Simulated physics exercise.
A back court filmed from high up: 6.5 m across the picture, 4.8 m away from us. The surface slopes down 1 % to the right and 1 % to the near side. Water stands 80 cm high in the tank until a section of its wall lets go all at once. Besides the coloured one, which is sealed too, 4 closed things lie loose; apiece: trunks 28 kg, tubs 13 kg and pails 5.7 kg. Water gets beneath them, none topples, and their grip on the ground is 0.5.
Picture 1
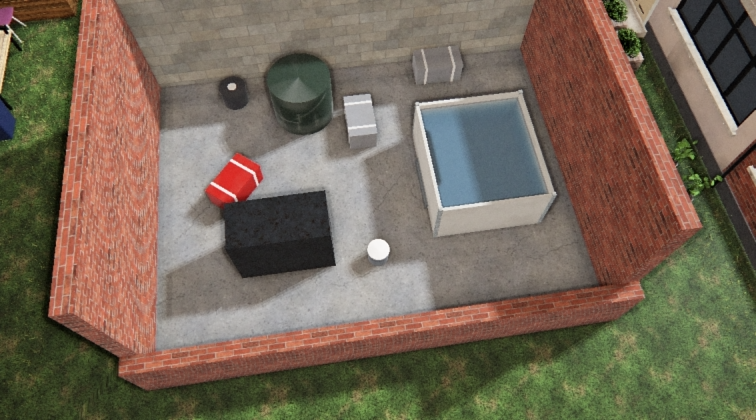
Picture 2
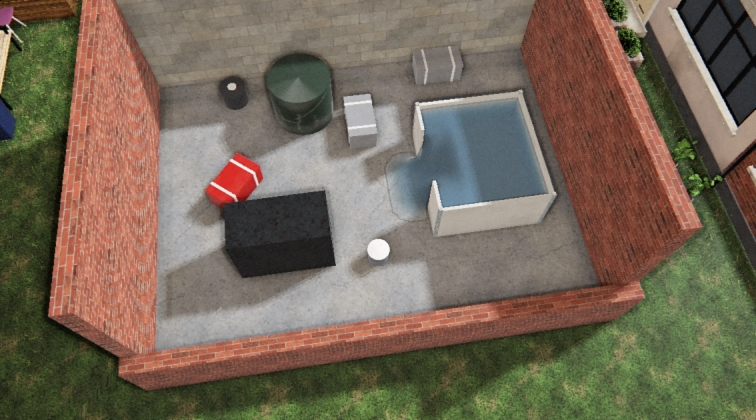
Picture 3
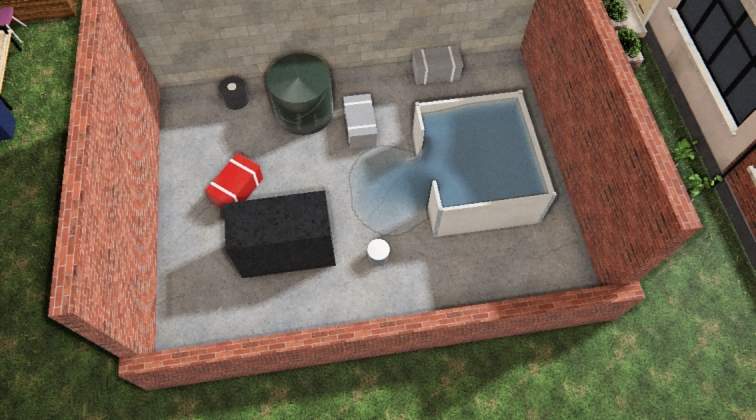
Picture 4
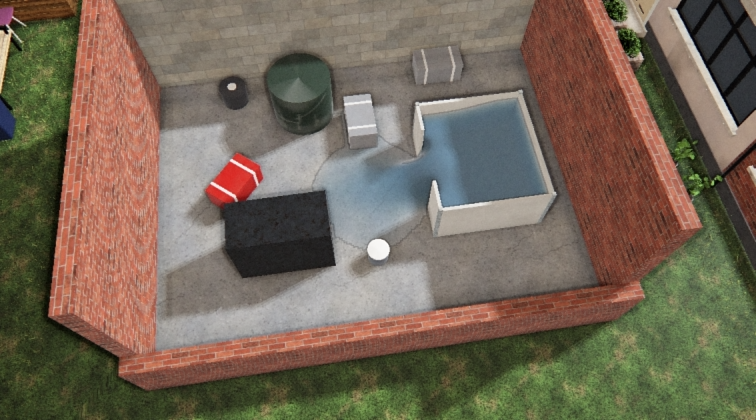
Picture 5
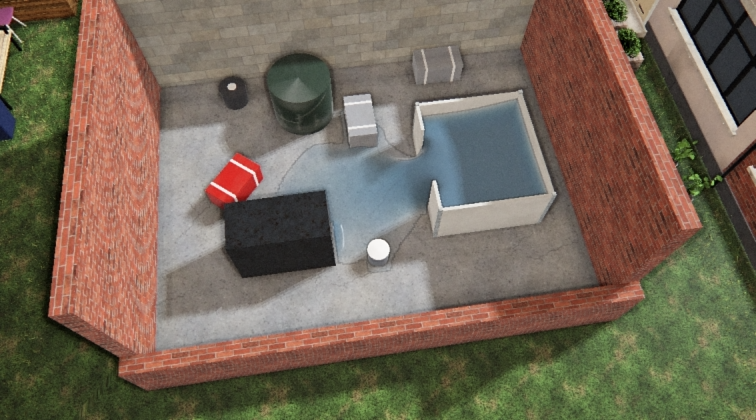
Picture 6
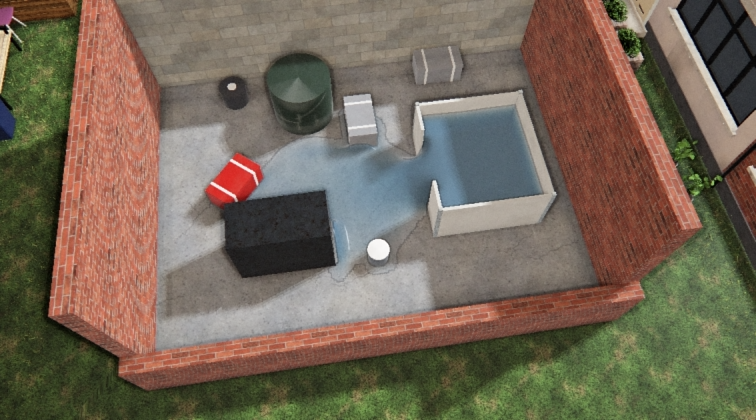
A square pale-walled tank of water opened on its left side, and the water spread leftward across the walled yard, reaching the black block and red trunk, while none of the objects moved.
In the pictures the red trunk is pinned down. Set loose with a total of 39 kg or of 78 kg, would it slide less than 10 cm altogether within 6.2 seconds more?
For it, neither weight holds it.
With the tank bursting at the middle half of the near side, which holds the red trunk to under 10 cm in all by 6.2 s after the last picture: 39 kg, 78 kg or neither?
Then the lower weight is enough.
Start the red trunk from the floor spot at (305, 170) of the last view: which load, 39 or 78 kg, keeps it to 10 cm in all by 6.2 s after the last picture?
Neither is enough.
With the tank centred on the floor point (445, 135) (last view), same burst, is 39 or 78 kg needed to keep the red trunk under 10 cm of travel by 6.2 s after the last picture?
In that case neither weight holds it.
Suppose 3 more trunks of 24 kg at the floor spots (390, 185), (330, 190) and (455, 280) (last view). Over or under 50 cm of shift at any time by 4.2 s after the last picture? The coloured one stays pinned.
In that order: More, over, under.
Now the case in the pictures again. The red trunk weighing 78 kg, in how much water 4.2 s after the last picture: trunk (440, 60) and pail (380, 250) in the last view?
About 4 and 3 cm.
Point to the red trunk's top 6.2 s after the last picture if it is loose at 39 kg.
Near (263, 82).
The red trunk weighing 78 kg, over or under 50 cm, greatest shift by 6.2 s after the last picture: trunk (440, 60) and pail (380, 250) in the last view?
In turn: Short of it, more.
Then, 0.6 s after the last picture the red trunk would be 56 cm from its start with 39 kg and 17 cm from its start with 78 kg; 11 cm of water round it then.
Then, 2.3 s after the last picture the red trunk would be 162 cm from its start with 39 kg and 100 cm from its start with 78 kg; 18 cm of water round it then.
Then, 4.2 s after the last picture the red trunk would be 191 cm from its start with 39 kg and 123 cm from its start with 78 kg; 15 cm of water round it then.
Then, 6.2 s after the last picture the red trunk would be 188 cm from its start with 39 kg and 123 cm from its start with 78 kg; 9 cm of water round it then.
